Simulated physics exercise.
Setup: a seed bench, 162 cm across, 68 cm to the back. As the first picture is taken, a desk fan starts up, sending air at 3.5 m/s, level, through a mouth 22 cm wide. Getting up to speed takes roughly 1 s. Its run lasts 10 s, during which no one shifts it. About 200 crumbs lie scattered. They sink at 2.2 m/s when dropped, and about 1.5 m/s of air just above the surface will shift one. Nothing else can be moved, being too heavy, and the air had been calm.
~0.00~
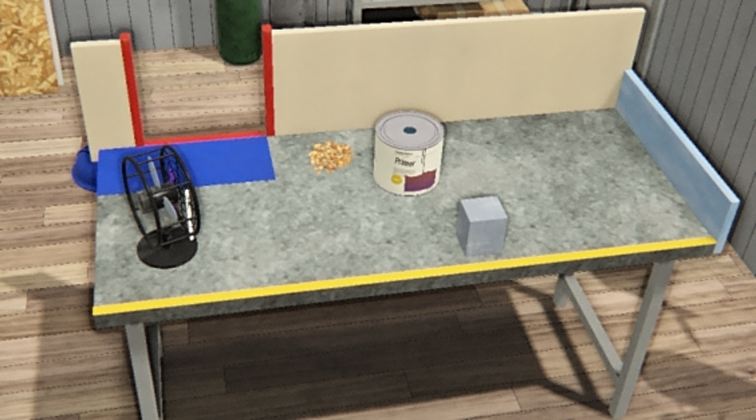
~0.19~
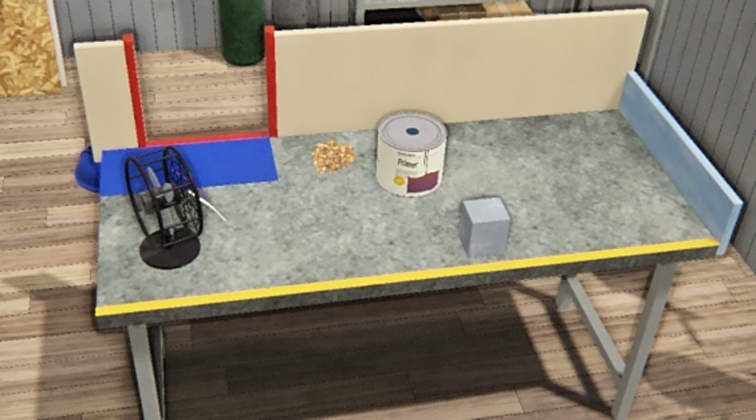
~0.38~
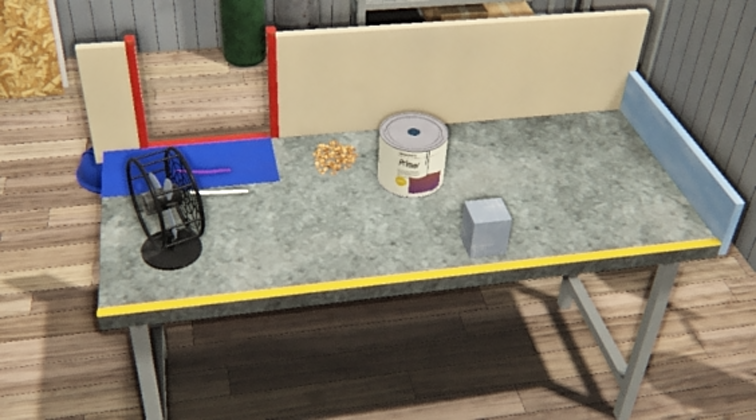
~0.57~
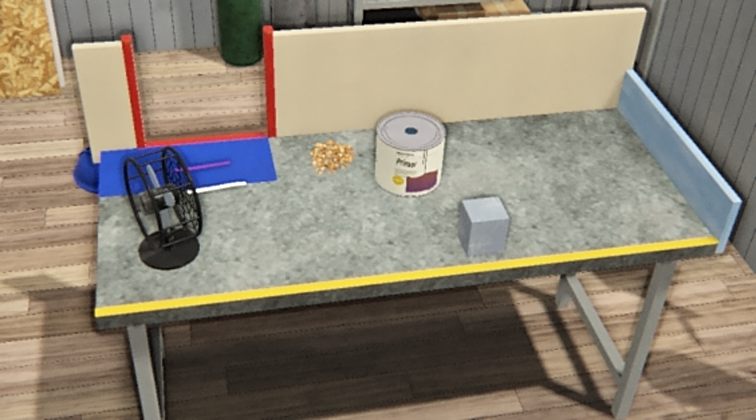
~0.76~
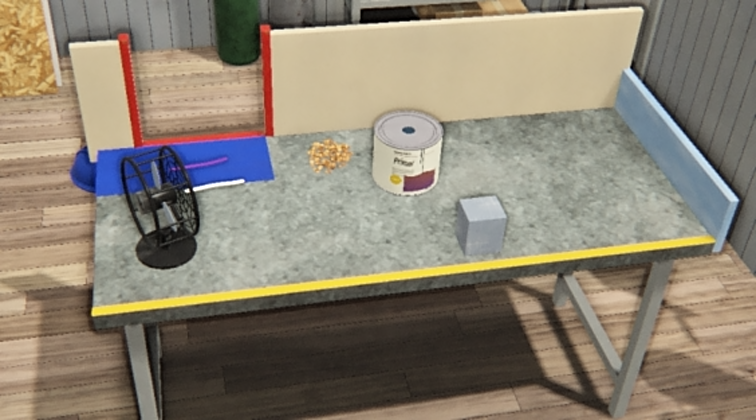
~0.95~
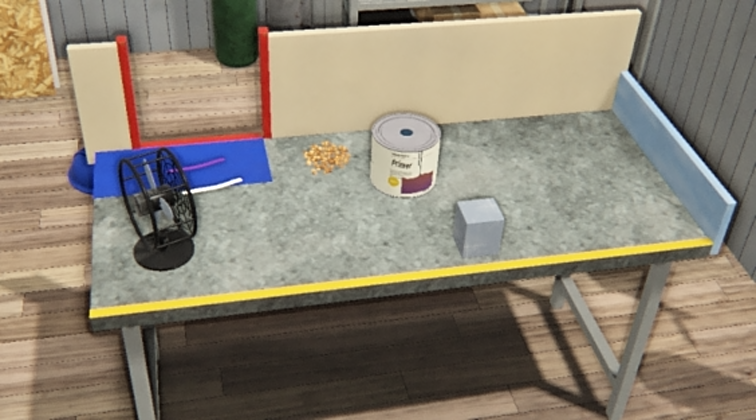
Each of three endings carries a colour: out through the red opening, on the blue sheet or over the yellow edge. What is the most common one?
Blue.
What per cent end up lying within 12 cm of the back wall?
Roughly 90 in a hundred.
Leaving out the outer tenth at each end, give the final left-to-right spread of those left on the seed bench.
30 cm, give or take.
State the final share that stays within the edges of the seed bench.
Roughly 90 per cent.
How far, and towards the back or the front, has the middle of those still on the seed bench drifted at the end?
It has moved rearward by roughly 10 cm.
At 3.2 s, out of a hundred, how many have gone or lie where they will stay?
That works out to some 4 %.
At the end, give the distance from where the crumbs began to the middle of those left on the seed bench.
Distance: Approx. 25 cm.
After 2.0 s the count stands so, 0 % are out through the red opening, 0 % over the yellow edge and 9 % on the blue sheet; the middle of those still in play is near (318, 140).
After 3.2 s the count stands so, 4 % are out through the red opening, 0 % over the yellow edge and 26 % on the blue sheet; the middle of those still in play is near (309, 138).
After 5.5 s the count stands so, 6 % are out through the red opening, 0 % over the yellow edge and 40 % on the blue sheet; the middle of those still in play is near (264, 139).
After 10.0 s, at the end, 6 % are out through the red opening, 0 % over the yellow edge and 56 % on the blue sheet; the middle of those still in play is near (253, 144).
